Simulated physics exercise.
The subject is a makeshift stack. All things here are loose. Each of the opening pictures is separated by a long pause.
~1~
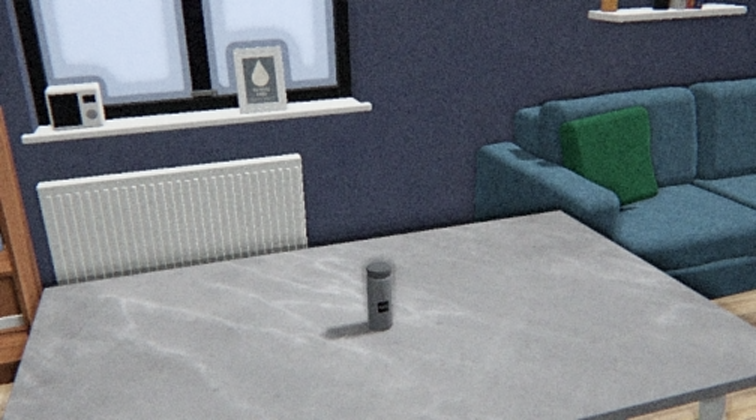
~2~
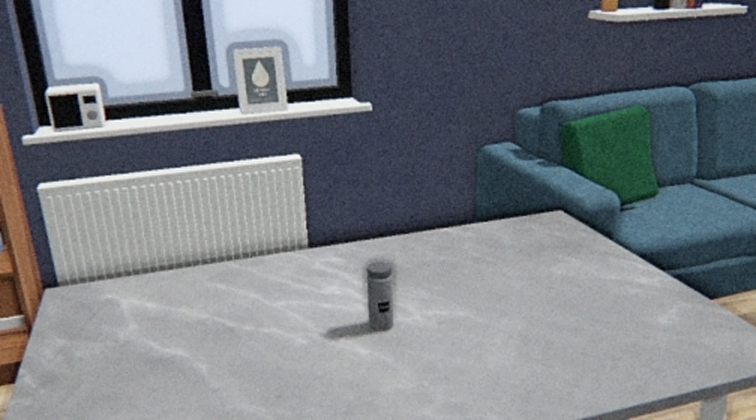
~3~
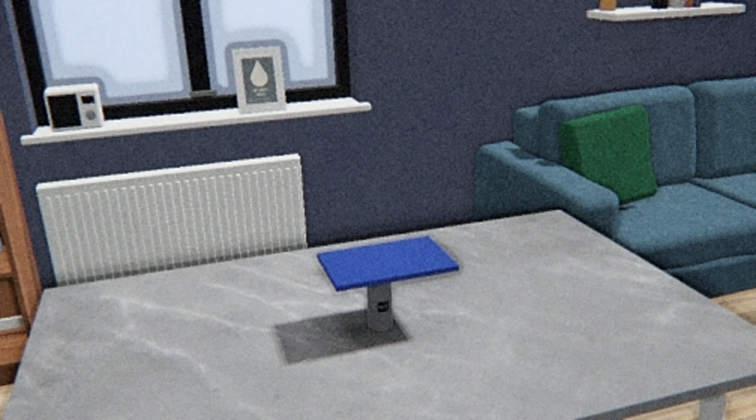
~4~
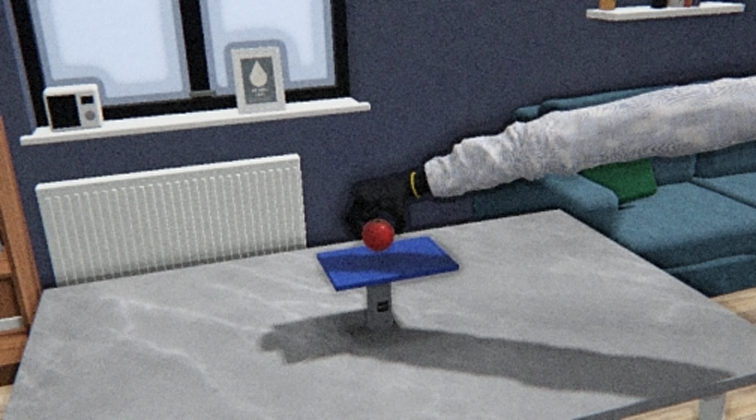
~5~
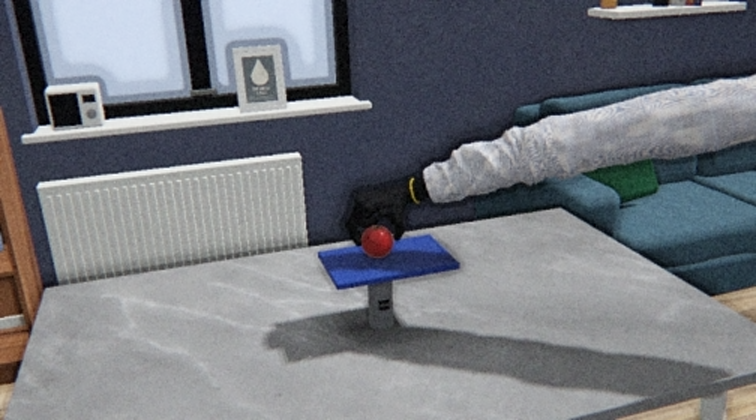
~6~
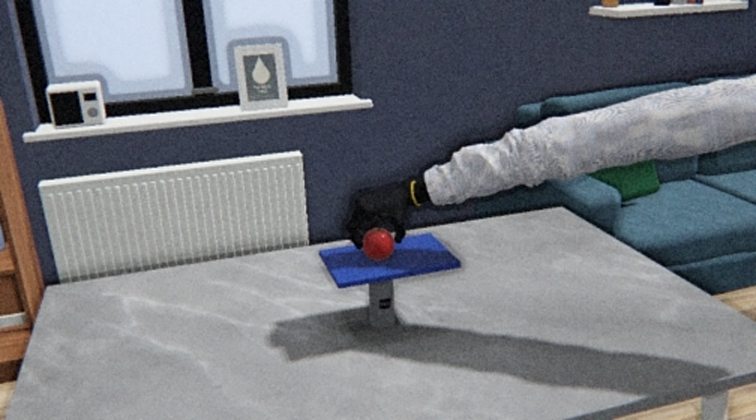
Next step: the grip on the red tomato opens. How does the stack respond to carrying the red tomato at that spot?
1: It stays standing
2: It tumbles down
Answer: 1.
Then, 0.20 s after the last picture, nothing has stirred.
Then, 0.60 s after the last picture, red tomato resting near (379, 245).
At rest, all 3 in place. Seen from the same camera at the end, red tomato near (379, 245). The stack stays up.
